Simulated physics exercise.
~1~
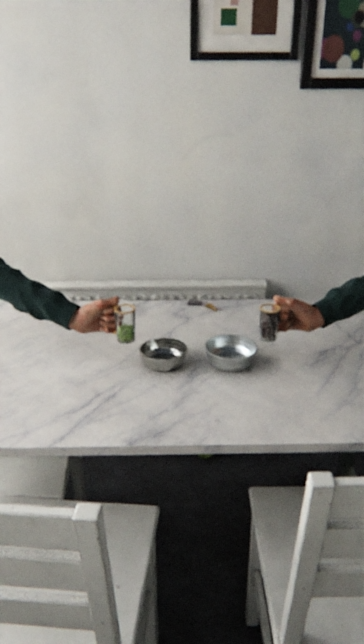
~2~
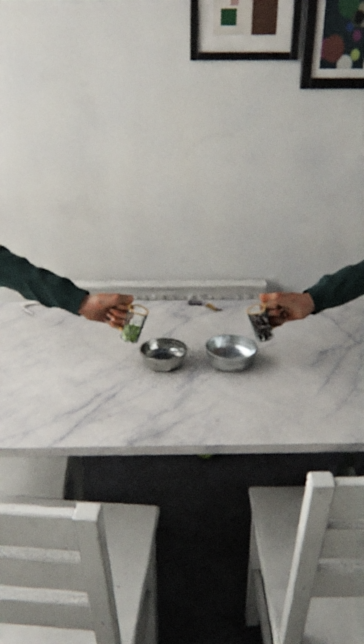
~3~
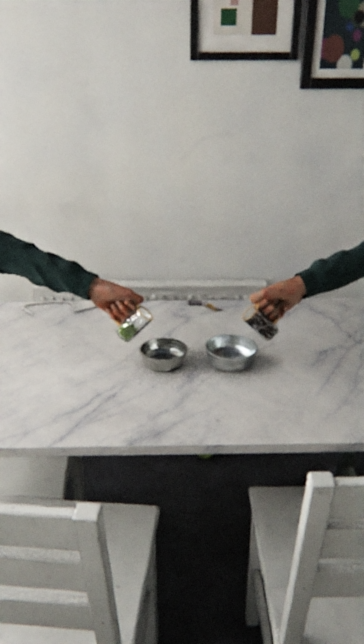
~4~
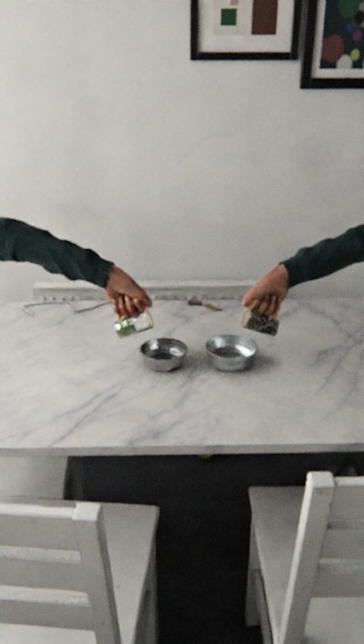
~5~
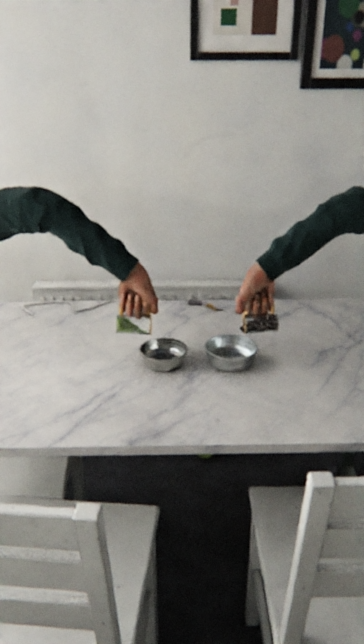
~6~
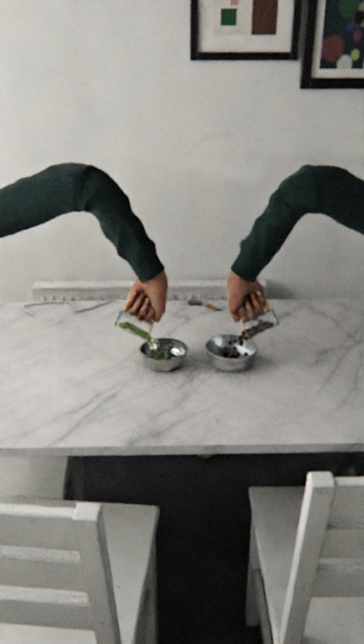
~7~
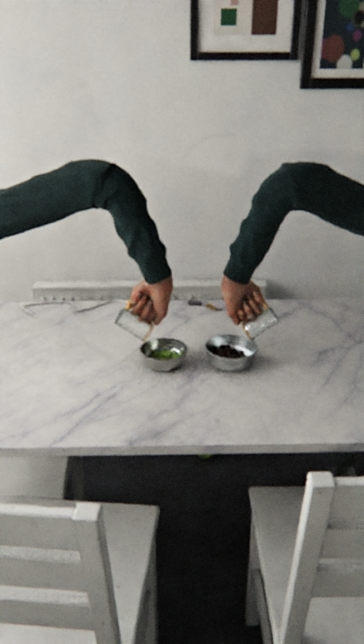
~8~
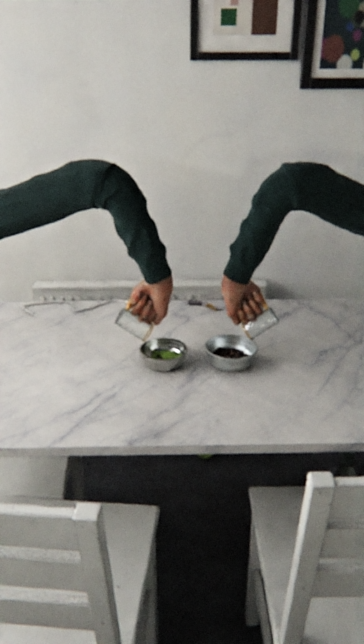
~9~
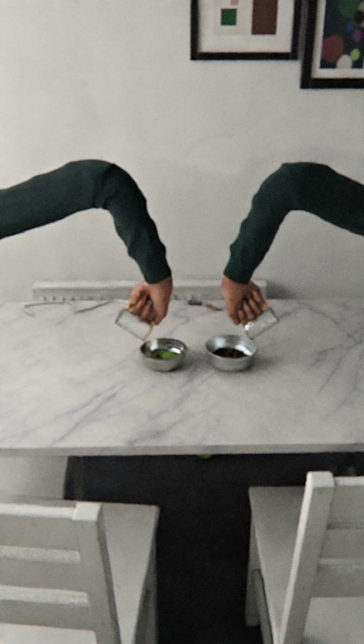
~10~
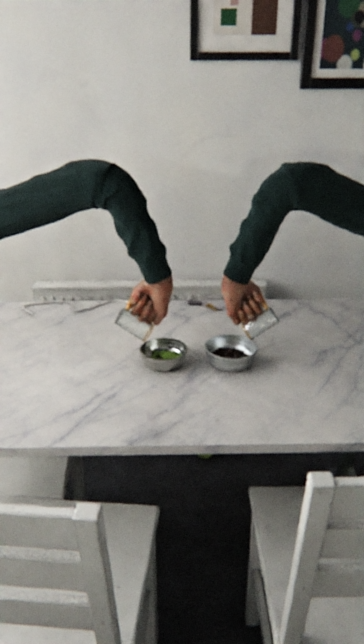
Two hands in dark green sleeves held small clear cups over a marble table, then tipped them together toward two metal bowls, pouring green pieces into the left and dark pieces into the right, with everything landing inside and the emptied cups still held tilted.
